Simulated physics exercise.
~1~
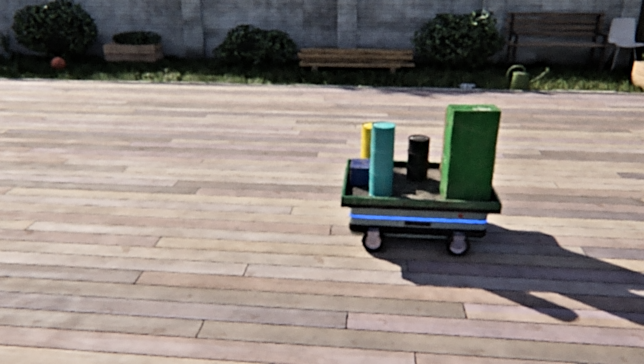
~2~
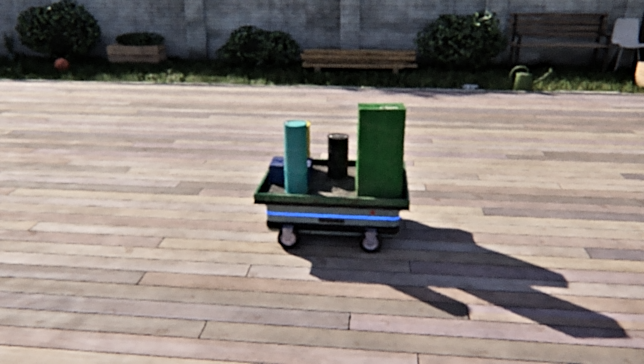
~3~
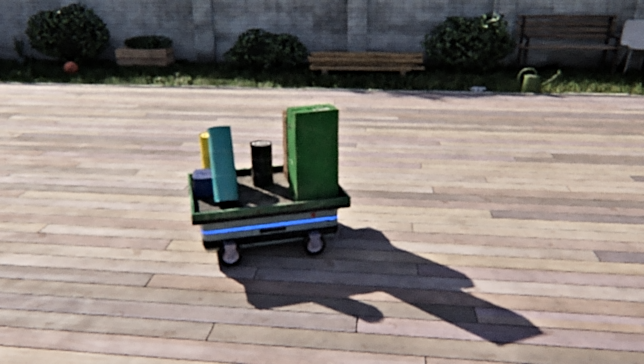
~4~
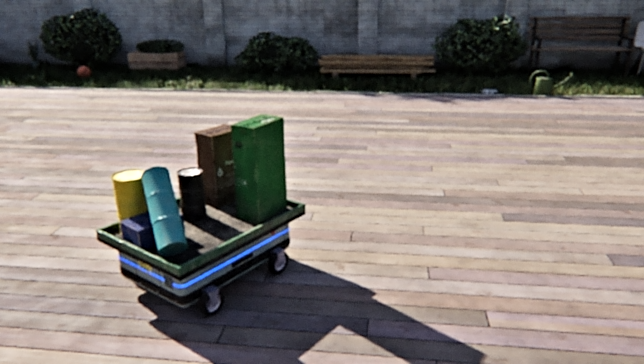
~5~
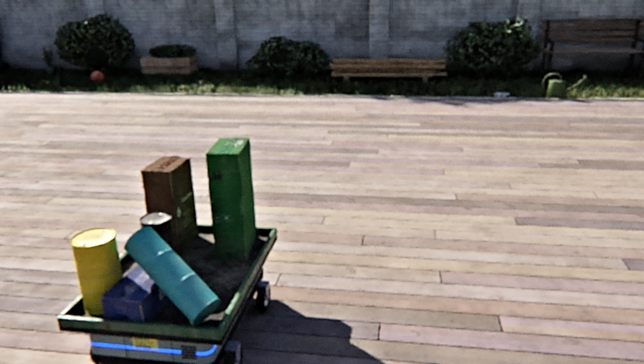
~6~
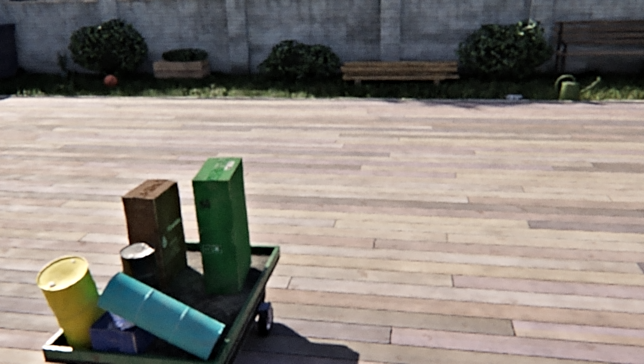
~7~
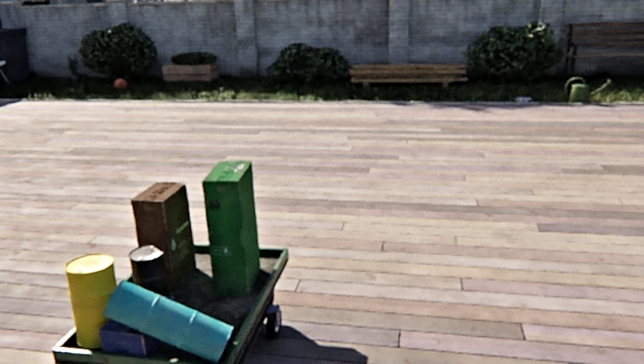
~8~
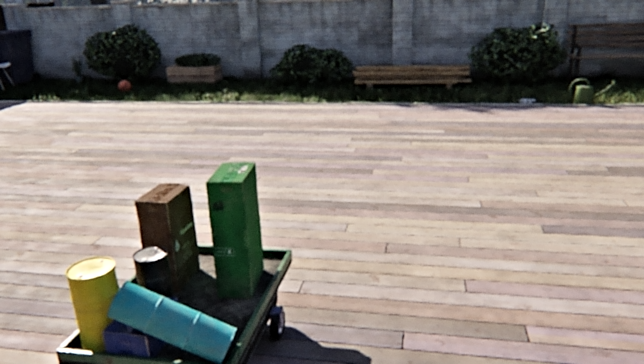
On a sunlit wooden deck, a robot cart turning toward the viewer and stopping, its turquoise canister toppled among upright boxes and canisters.
